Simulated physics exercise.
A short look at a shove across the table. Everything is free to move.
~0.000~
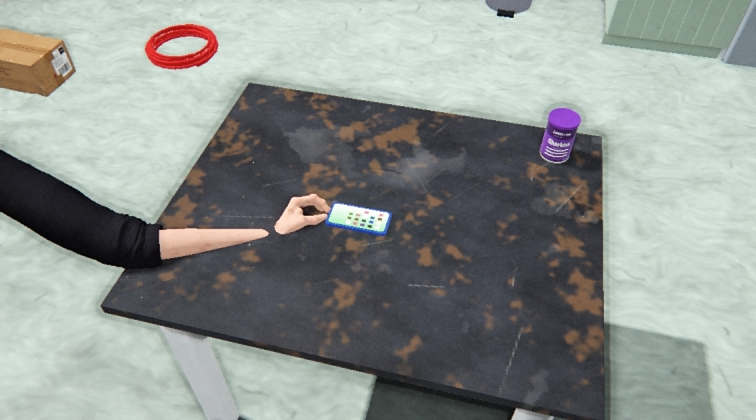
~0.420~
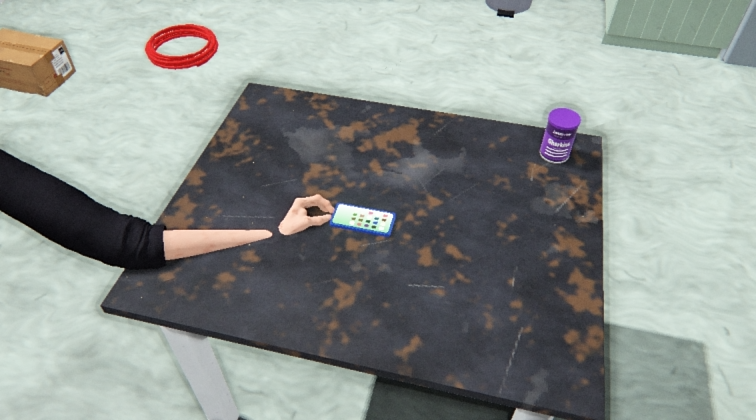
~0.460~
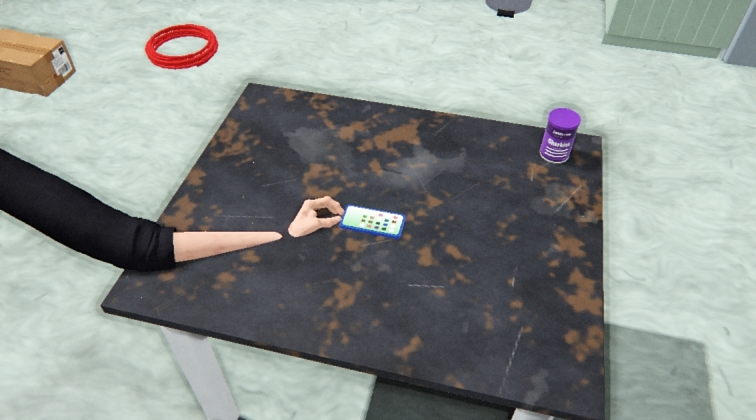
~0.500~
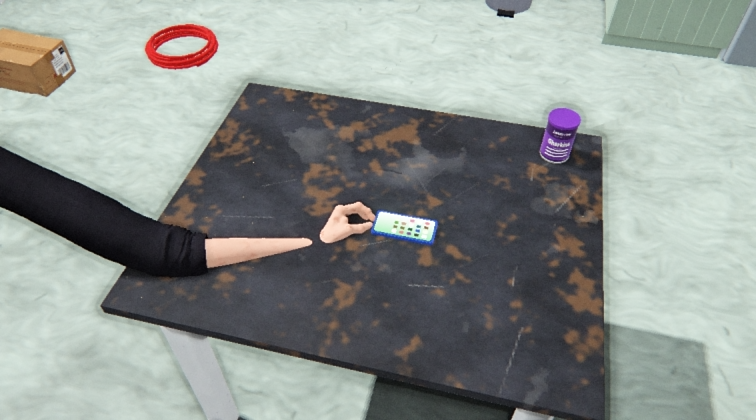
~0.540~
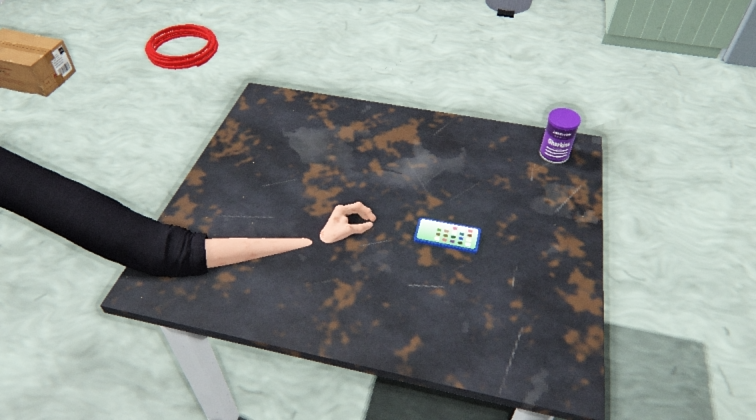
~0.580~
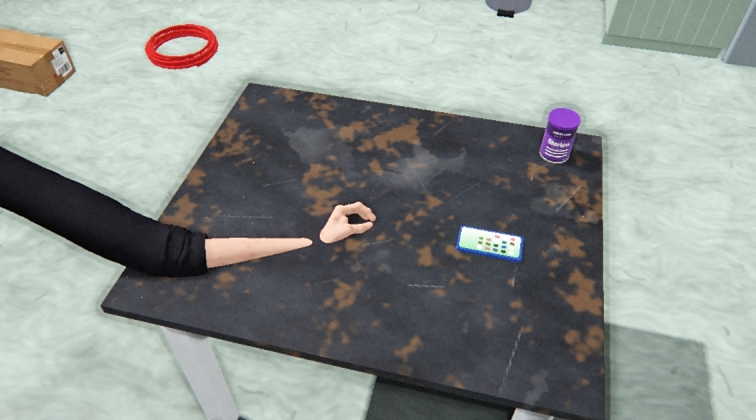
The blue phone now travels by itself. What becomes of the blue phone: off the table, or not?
The blue phone drops to the floor.
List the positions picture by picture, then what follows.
The first picture shows under the hand; blue phone (359, 219).
The second picture shows under the hand; blue phone (363, 220).
The third picture shows under the hand; blue phone (373, 221).
The fourth picture shows blue phone (405, 227).
The fifth picture shows blue phone (447, 235) shifted about its own width.
The sixth picture shows blue phone (490, 243) shifted about its own width.
After 0.78 s, blue phone now off the table.
After 0.98 s, things are still on the move.
In the end (1.3 s), off the table, blue phone.
